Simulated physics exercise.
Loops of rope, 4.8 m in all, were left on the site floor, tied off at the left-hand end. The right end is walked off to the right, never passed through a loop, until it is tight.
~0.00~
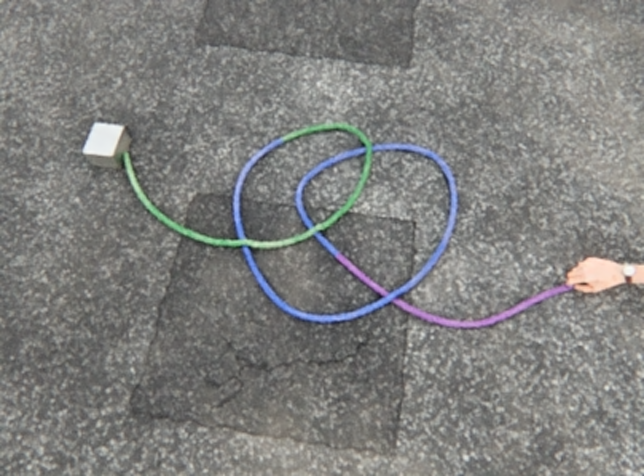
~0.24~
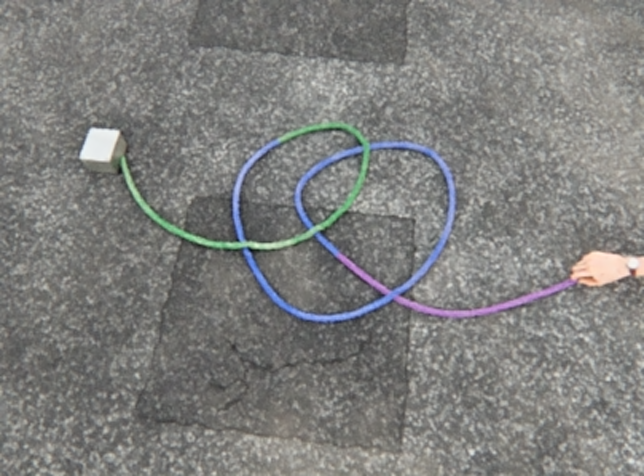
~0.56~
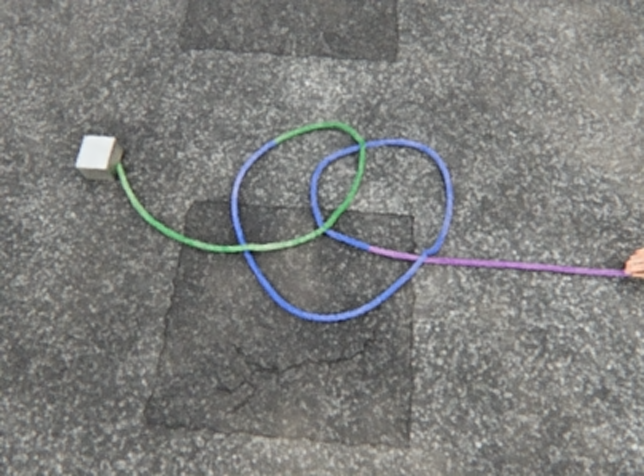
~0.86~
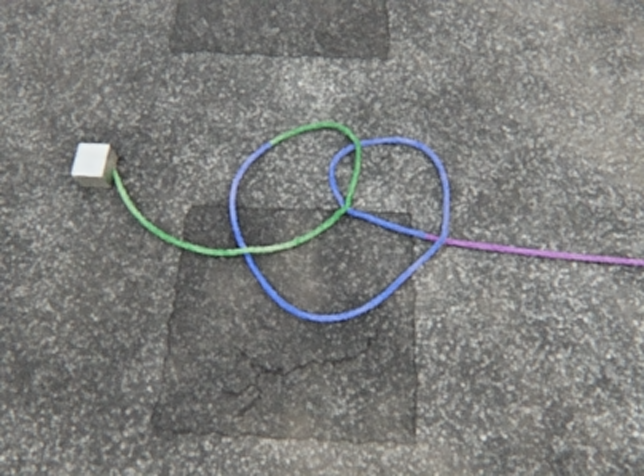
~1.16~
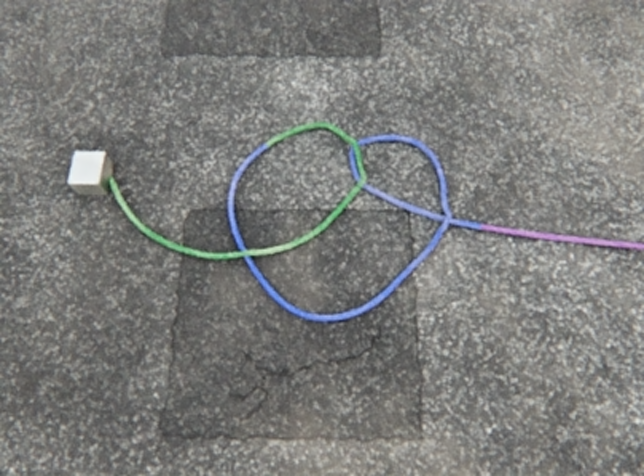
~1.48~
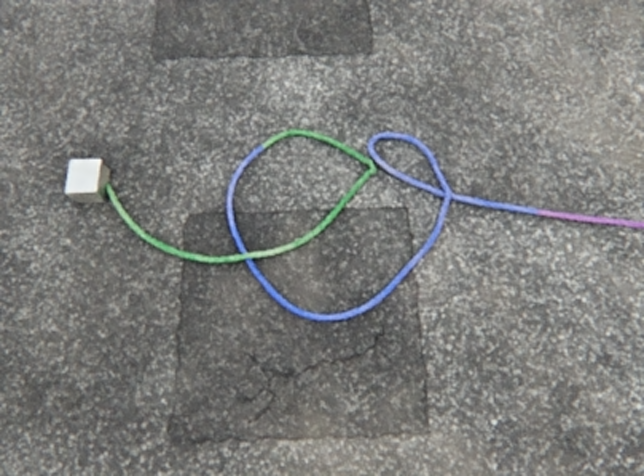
A hand pulls the looped rope's purple end right, and the inner blue loop shrinks.
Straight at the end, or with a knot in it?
The rope straightens out.
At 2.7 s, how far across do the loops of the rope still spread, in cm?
Some 66 cm.
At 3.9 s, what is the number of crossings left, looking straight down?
The count is 1.
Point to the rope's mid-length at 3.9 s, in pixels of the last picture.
Around (490, 233).
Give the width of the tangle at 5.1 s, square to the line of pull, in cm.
About 36 cm.
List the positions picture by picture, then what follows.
Crossings (245, 246) green over blue, (316, 233) green over blue, (369, 149) green over blue, (392, 298) blue over purple; rope runs through (209, 240) (325, 127) (323, 319) (396, 147) (418, 313); grip (572, 286), in the first picture.
Rope runs through (209, 243) (326, 319) (420, 308); grip (577, 279), in the second picture.
Rope runs through (210, 247) (330, 318) (465, 262); grip (630, 273), in the third picture.
Rope runs through (210, 252) (332, 318) (520, 251), in the fourth picture.
Rope runs through (210, 256) (335, 318) (575, 240), in the fifth picture.
Rope runs through (211, 260) (304, 133) (339, 317) (375, 138) (630, 224), in the sixth picture.
By 2.7 s, the ends are 3.0 m apart, loops still 65 cm across.
By 3.9 s, the ends are 3.7 m apart, loops still 47 cm across.
By 5.1 s, the ends are 4.4 m apart, loops still 37 cm across.
By 6.4 s, the ends are 4.8 m apart, and it runs straight.
By 6.7 s, the ends are 4.8 m apart, and it runs straight.
